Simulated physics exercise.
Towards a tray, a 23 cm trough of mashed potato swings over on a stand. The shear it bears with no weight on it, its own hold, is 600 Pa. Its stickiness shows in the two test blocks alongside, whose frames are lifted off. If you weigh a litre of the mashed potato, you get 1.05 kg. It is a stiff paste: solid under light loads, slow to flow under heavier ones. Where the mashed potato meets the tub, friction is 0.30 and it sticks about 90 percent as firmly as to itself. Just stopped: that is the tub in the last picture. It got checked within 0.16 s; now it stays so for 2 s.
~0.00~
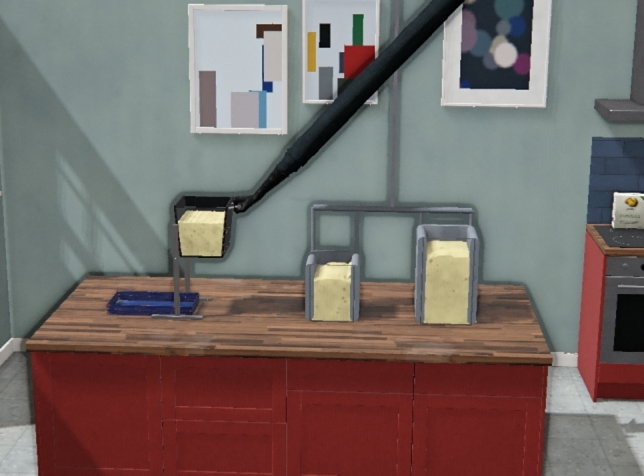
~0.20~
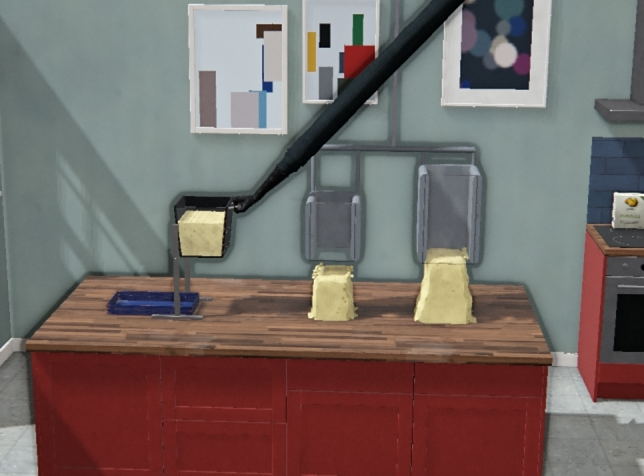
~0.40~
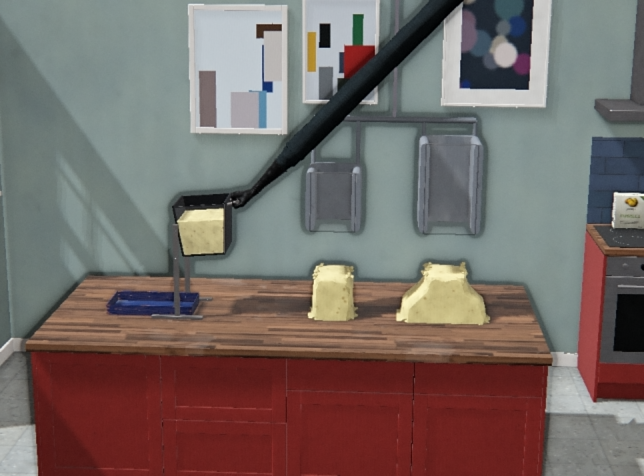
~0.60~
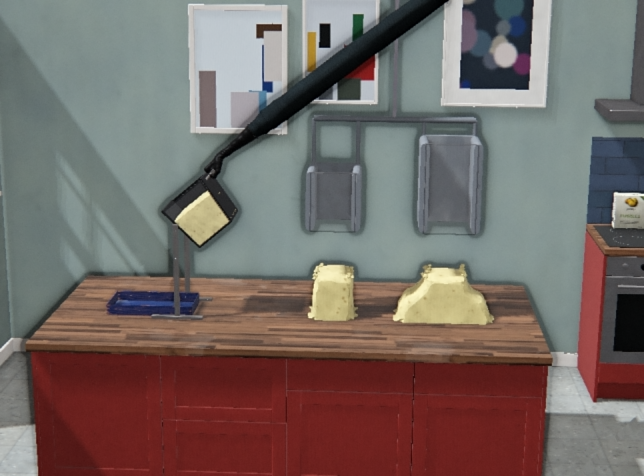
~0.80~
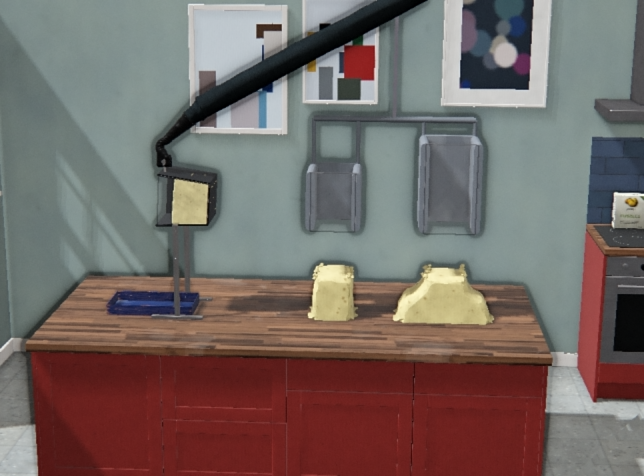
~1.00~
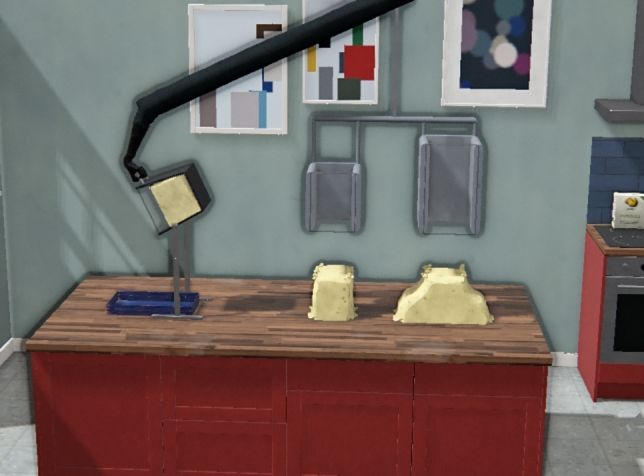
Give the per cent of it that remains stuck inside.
Some 0 per cent remains inside.
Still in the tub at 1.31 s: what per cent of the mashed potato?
Around 40 percent stays in the tub.
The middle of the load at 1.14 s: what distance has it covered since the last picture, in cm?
Shift: Roughly 6 cm.
By 1.14 s, the tub is at 114 degrees and holds 99 %.
By 1.31 s, the tub is at 114 degrees and holds 38 %.
By 1.48 s, the tub is at 114 degrees and holds 0 %.
By 1.65 s, the tub is at 114 degrees and holds 0 %.
By 3.00 s, at the end, the tub is at 114 degrees and holds 0 %.
